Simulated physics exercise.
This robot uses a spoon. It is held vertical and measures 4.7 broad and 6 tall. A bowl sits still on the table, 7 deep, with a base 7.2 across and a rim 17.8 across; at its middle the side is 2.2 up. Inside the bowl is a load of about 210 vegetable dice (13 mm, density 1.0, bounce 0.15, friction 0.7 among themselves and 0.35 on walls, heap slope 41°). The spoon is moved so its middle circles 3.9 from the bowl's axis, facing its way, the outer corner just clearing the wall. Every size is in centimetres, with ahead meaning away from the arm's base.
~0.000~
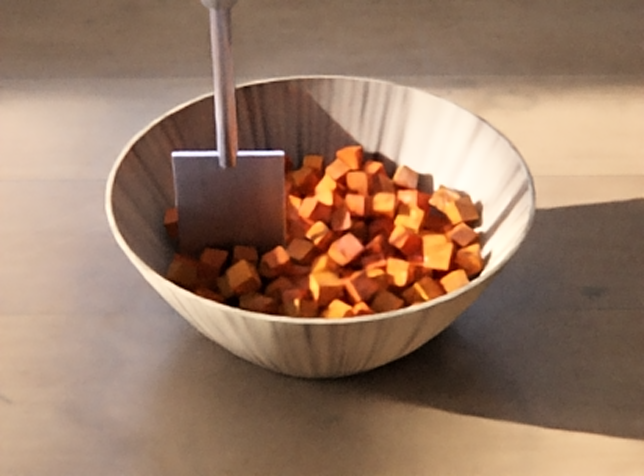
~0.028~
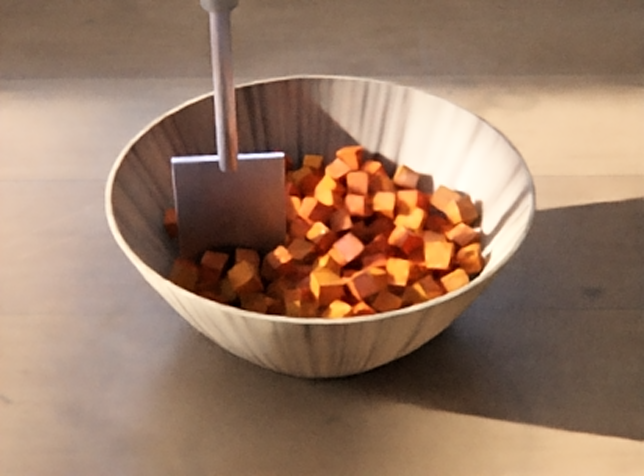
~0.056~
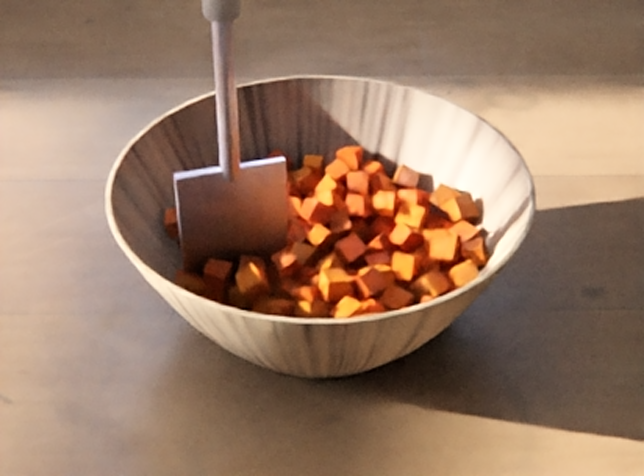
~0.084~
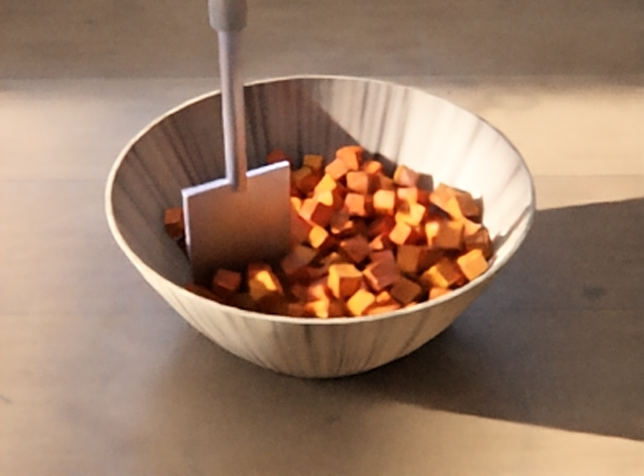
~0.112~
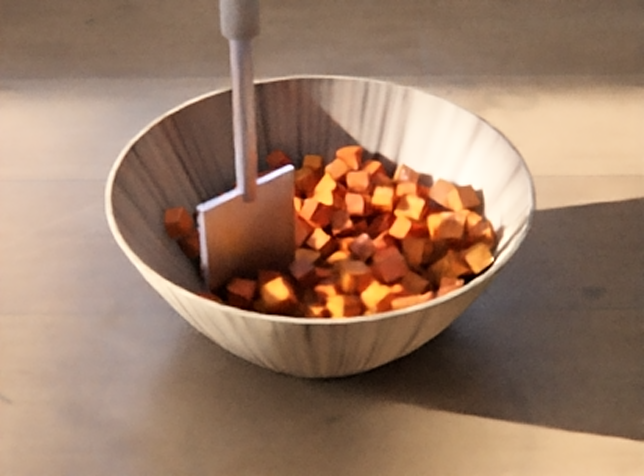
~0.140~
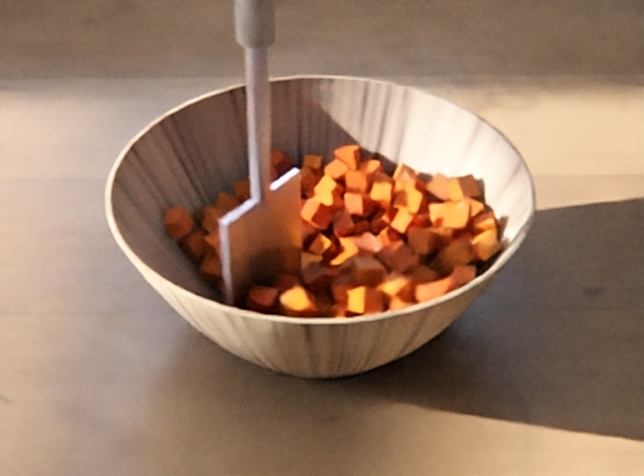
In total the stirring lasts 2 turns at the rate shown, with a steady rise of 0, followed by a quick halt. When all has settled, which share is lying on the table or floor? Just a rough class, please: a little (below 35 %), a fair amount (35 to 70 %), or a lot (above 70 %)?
A little.
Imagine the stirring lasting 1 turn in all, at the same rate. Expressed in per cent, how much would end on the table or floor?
It would be around 10 percent.
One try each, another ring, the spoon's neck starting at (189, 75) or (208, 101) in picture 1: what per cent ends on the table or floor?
Close to 0 per cent for the first and close to 20 per cent for the second.
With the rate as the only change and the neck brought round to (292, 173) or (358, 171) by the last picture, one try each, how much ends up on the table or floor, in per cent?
Around 30 and 50 per cent respectively.
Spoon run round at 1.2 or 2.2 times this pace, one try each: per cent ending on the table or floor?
About 25 and 55 per cent.
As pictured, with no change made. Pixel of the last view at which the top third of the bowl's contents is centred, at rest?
Centre, approx.: (222, 278).
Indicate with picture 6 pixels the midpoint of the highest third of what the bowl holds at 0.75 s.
Somewhere around (191, 188) in the last view.
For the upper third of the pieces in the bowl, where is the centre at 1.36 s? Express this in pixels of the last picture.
The centre lies near (363, 128) in the last picture.
By 0.75 s, 316° round, highest piece 9 above the table; 196 in the bowl, 7 on the table or floor, 7 in flight or on the tool.
By 1.36 s, 219° round, highest piece 9 above the table; 180 in the bowl, 28 on the table or floor, 2 in flight or on the tool.
By 1.87 s, 0° round, highest piece 8 above the table; 162 in the bowl, 47 on the table or floor, 1 in flight or on the tool.
By 2.57 s, 0° round, highest piece 8 above the table; 162 in the bowl, 48 on the table or floor.
Final count, 162 in the bowl, 48 on the table or floor. That is 23 % on the table or floor.
